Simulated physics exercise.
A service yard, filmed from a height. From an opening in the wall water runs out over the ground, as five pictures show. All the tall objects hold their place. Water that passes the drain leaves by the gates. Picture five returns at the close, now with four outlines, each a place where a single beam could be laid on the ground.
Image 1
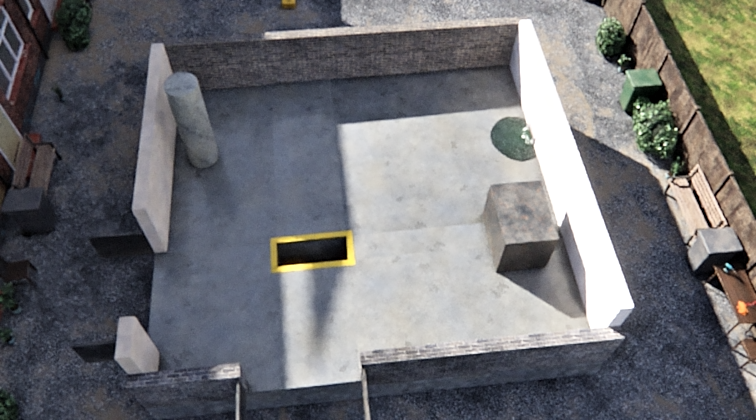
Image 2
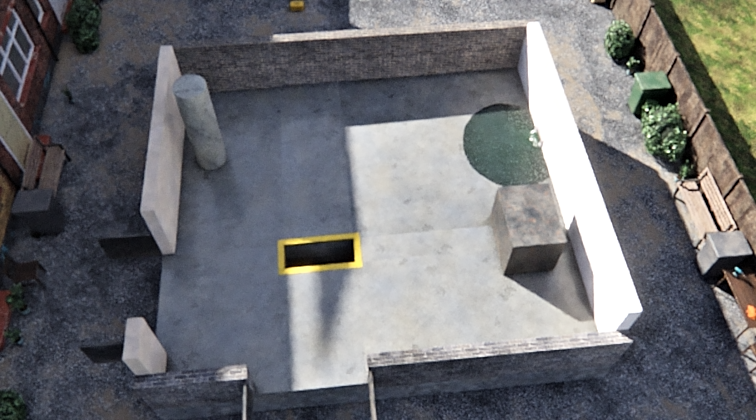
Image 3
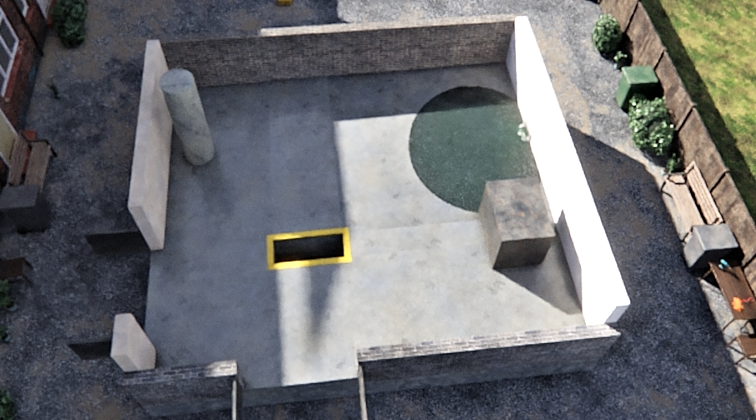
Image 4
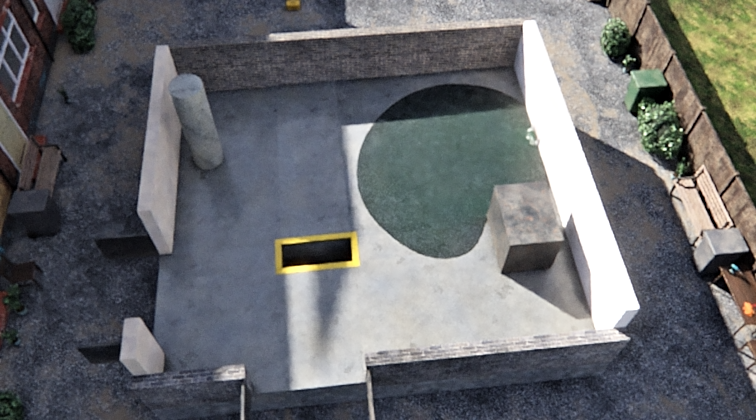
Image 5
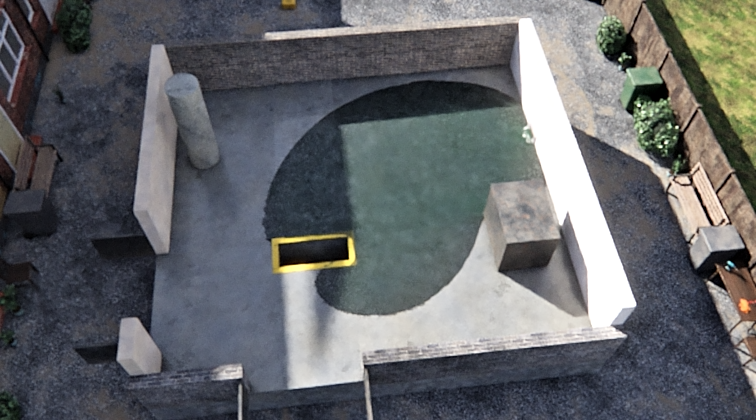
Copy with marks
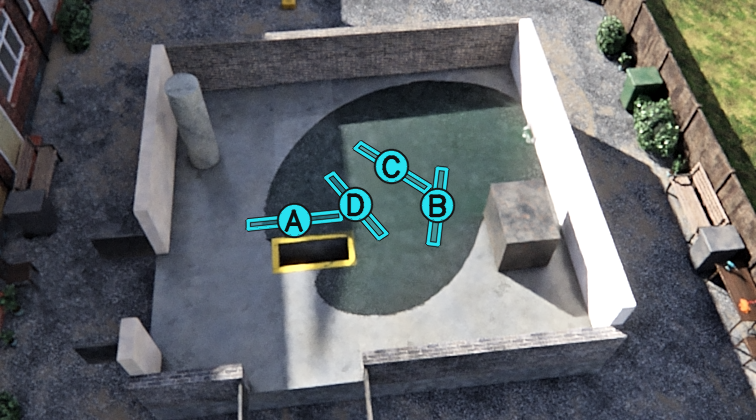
A walled concrete yard with gravel around it is seen from high above, with a strip of grass at the right. A pale column stands at the upper left, a grey block at the right, and a yellow-edged rectangular opening near the middle. Dark green water spreads from a small patch by the right wall, widening leftward and downward around the block until it reaches the opening, while the view shifts slightly.
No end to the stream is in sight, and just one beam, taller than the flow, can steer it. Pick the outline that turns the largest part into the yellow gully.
Take A.
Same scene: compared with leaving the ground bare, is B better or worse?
Position B is worse.
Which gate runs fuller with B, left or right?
More leaves on the left.
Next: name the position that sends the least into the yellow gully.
D.
In cyan, A from (248, 224) to (340, 215); B from (433, 244) to (442, 168); C from (358, 145) to (427, 188); D from (329, 175) to (382, 236).
With A, about 28 % of the stream goes into the yellow gully, about 70 % out by the gates.
With B, about 17 % of the stream goes into the yellow gully, about 82 % out by the gates.
With C, about 18 % of the stream goes into the yellow gully, about 79 % out by the gates.
With D, about 4 % of the stream goes into the yellow gully, about 93 % out by the gates.
